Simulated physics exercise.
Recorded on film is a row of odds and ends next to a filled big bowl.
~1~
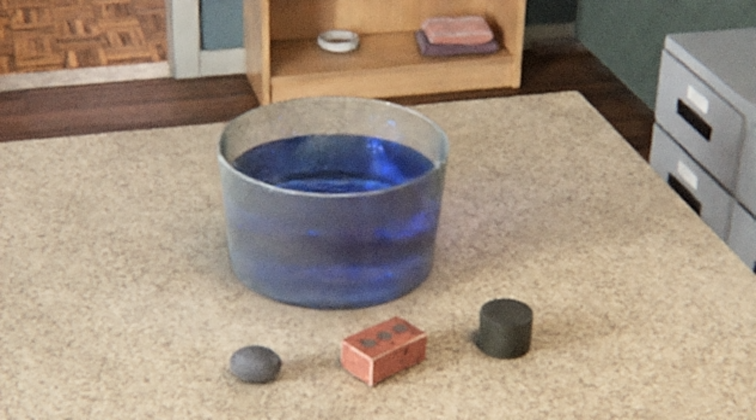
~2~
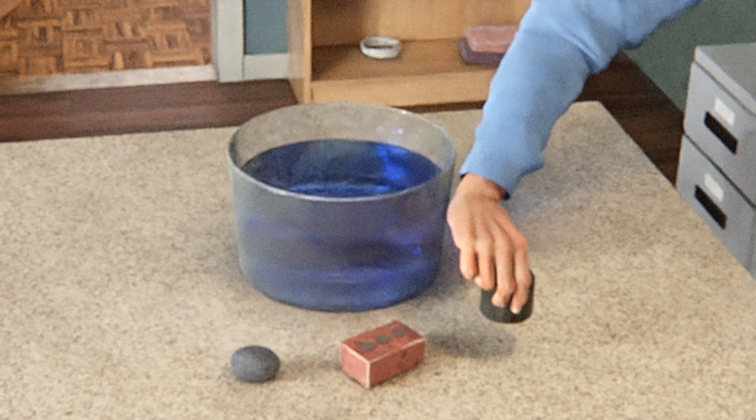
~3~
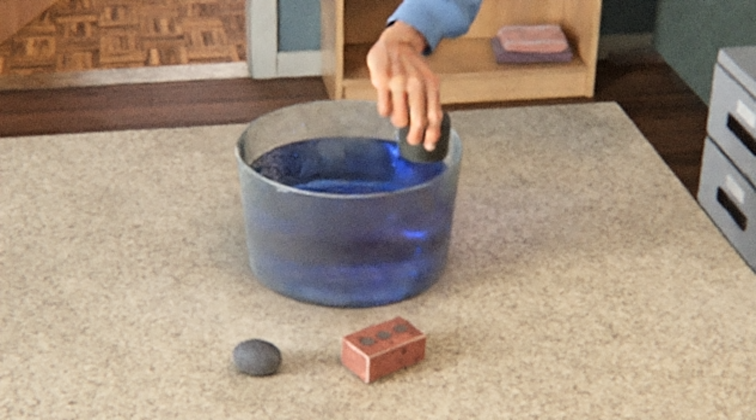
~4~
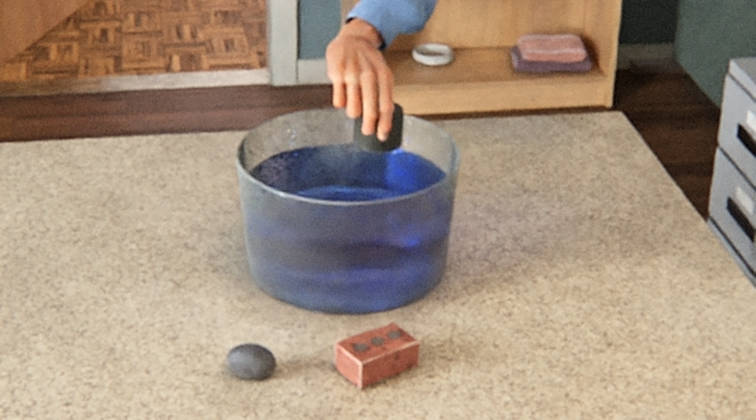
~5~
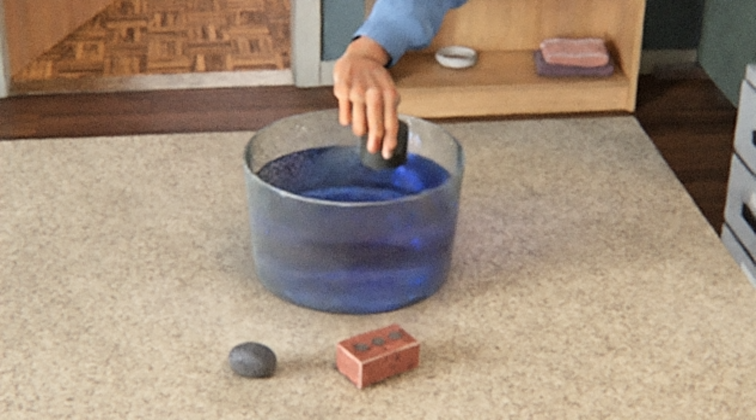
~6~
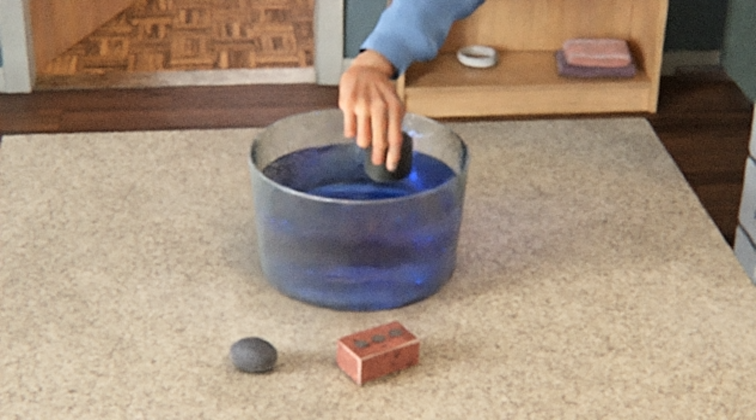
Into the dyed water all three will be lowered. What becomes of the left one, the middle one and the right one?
The one on the left goes down, the one in the middle goes down, the one on the right goes down.
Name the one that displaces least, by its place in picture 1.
It's the leftmost of the three, I reckon.
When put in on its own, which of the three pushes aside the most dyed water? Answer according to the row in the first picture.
The central piece.
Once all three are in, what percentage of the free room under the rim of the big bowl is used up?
I'd put it near 12 per cent.
Shortly, the iron weight ends at the bottom.
Then, the piece of brick ends at the bottom.
At the finish, the stone ends at the bottom; afloat, none of them.
